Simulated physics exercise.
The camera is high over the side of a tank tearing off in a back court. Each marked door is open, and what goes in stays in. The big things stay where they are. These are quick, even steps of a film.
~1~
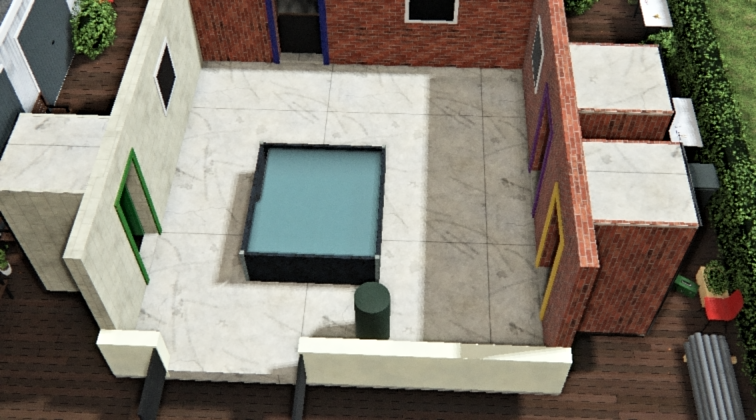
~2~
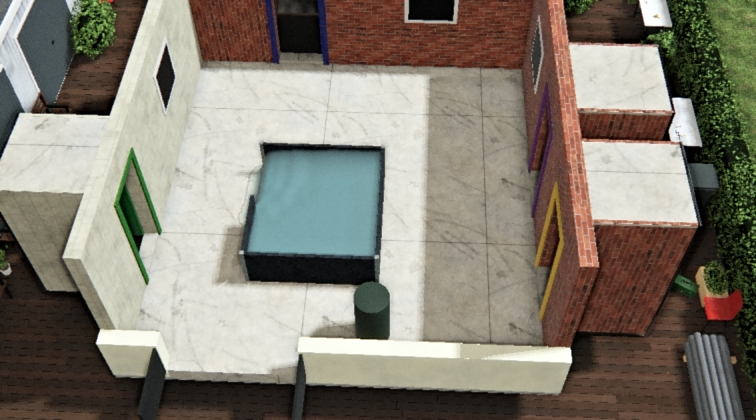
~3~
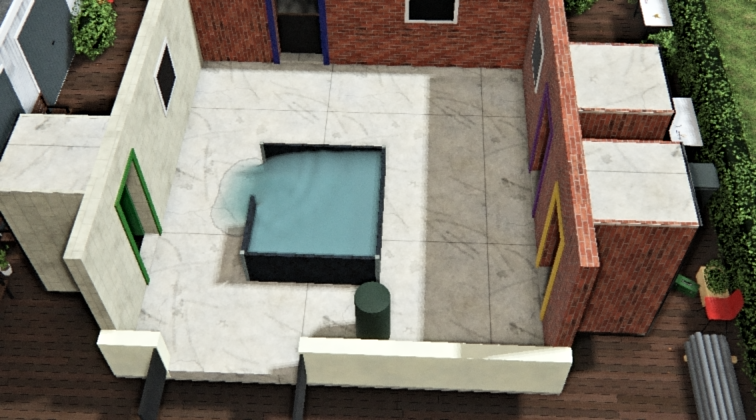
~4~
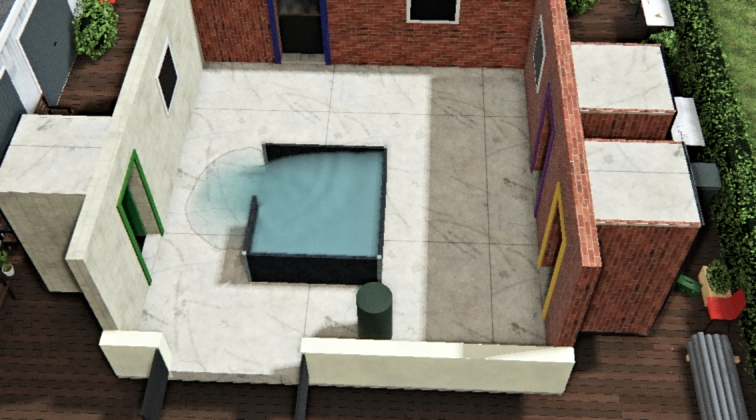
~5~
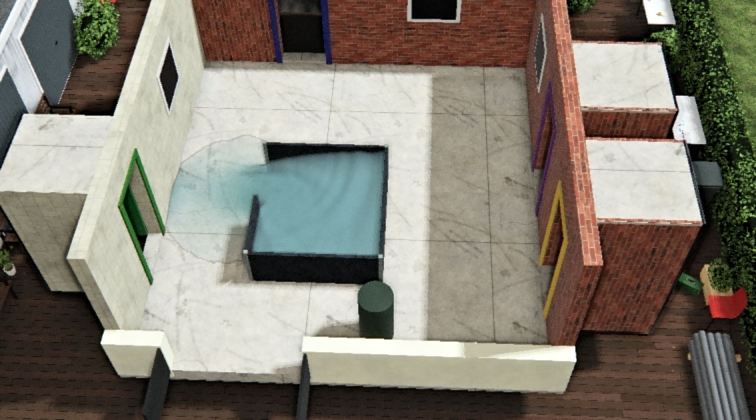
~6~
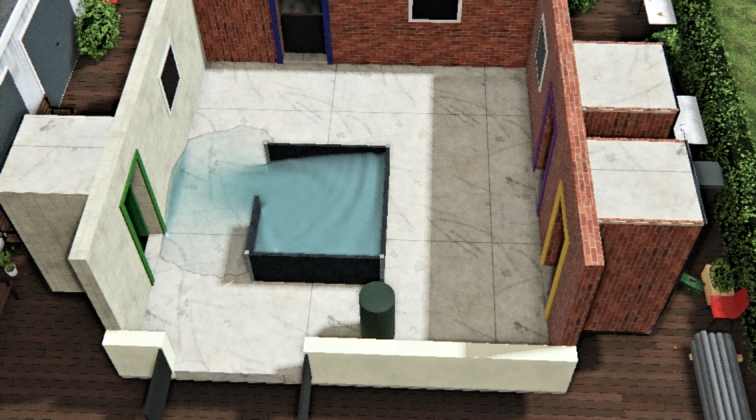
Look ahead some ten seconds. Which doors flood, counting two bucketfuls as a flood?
One by one: The yellow door stays under that; the purple door stays under that; the blue door takes more than that; the green door takes more than that.
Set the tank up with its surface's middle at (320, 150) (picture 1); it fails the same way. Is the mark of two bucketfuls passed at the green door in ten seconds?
Then: The green one holds.
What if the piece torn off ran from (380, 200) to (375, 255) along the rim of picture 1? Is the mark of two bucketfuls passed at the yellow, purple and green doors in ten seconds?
One by one: The yellow door passes that mark; the purple door goes over; the green door takes less.
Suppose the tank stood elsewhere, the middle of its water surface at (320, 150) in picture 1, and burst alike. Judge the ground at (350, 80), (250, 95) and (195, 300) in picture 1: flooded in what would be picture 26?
One after the other: Under water, wet, flooded.
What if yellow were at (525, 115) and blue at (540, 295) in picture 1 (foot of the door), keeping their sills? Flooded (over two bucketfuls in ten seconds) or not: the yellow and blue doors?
One by one: The yellow door takes more, the blue door holds.
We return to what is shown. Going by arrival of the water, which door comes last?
That is the yellow-painted one.
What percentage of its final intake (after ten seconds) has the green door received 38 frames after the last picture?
I make it 95 per cent.
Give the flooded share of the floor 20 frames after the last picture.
Close to 40 %.
A moment on, water covers 15 % of the floor; the yellow door not reached, the purple door not reached, the blue door not reached, the green door under two buckets in.
Next, water covers 25 % of the floor; the yellow door not reached, the purple door not reached, the blue door not reached, the green door over two buckets in.
Then, water covers 40 % of the floor; the yellow door not reached, the purple door not reached, the blue door under two buckets in, the green door over two buckets in.
Later, water covers 75 % of the floor; the yellow door not reached, the purple door wet at the sill, nothing in, the blue door over two buckets in, the green door far over two buckets in.
In the end, water covers 95 % of the floor; the yellow door wet at the sill, nothing in, the purple door wet at the sill, nothing in, the blue door over two buckets in, the green door far over two buckets in.
